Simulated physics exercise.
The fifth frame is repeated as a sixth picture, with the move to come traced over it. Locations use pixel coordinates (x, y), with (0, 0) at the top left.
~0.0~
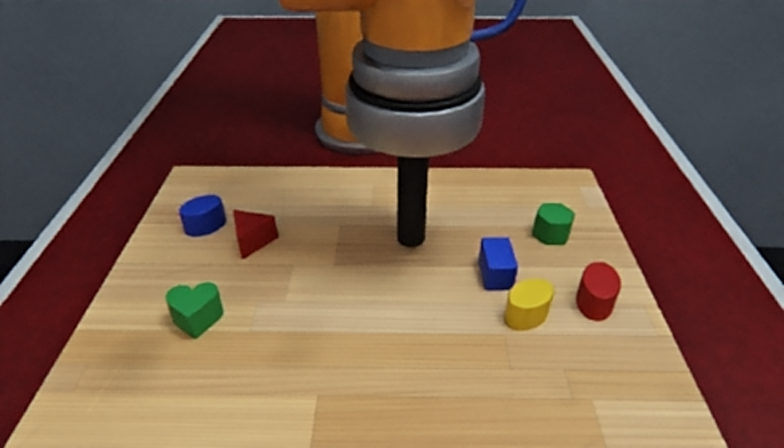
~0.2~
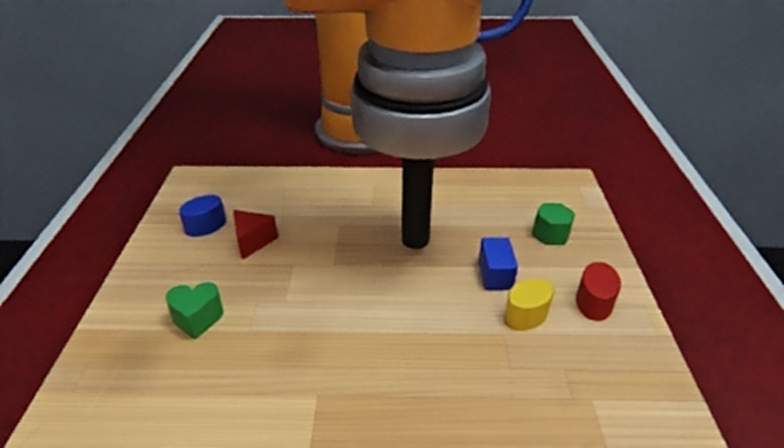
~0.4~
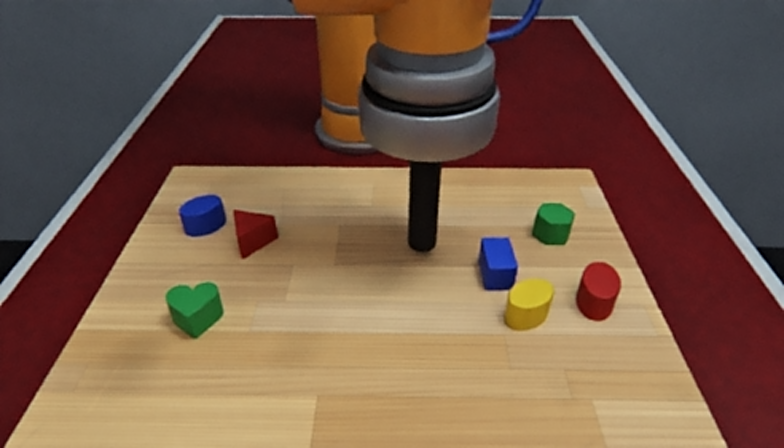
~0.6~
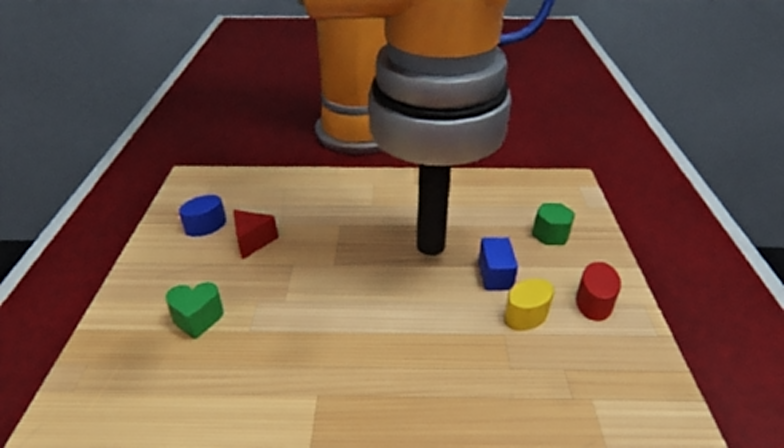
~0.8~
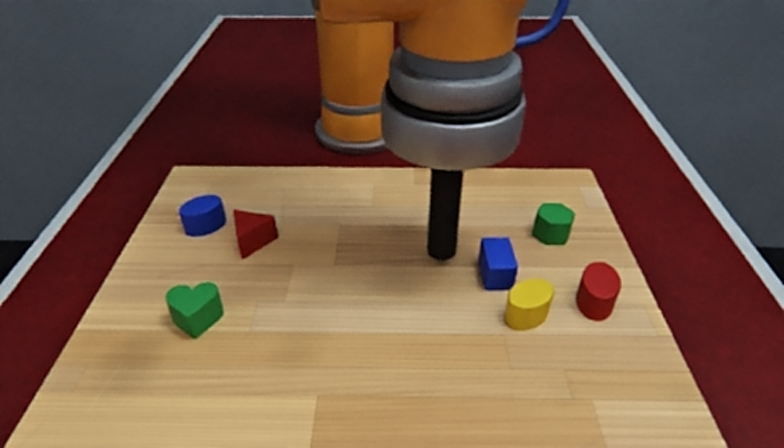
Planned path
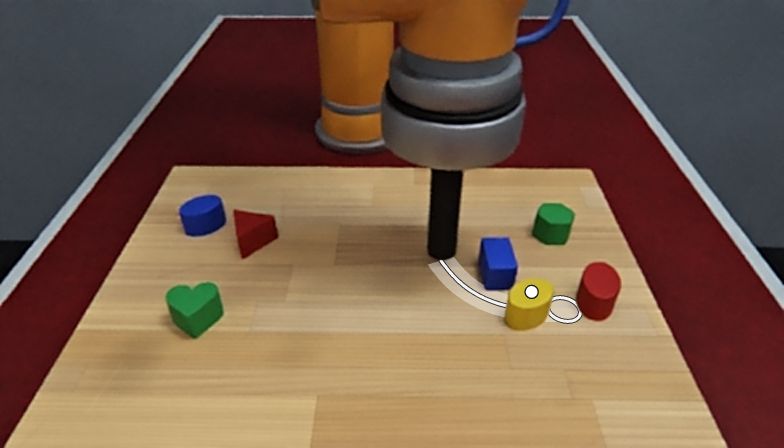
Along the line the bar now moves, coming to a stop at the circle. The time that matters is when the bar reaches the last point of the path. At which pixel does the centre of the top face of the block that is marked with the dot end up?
It is going to be at (595, 310).
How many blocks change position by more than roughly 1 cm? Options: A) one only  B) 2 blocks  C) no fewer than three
Letter A.
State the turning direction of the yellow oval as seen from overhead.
Clockwise.
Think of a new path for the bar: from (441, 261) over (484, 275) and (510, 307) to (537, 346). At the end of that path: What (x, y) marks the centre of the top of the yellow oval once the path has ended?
At pixel (582, 328).
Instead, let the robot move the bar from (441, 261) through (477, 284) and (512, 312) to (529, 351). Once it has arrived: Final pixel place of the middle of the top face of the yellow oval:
Around pixel (566, 314).
The drawn path runs from (441, 261) by way of (468, 289) and (513, 307) to (564, 309); the dot is on the yellow oval.
On the path given first. One third of the way, bar at (470, 279); nothing pushed yet.
Two thirds of the way, bar at (515, 297); blue oblong at (506, 253), turned 30° anticlockwise; yellow oval at (552, 298).
At the end, bar at (567, 299); blue oblong at (506, 253), turned 30° anticlockwise; yellow oval at (595, 310), turned 30° clockwise; red oval at (606, 279), turned 15° anticlockwise.
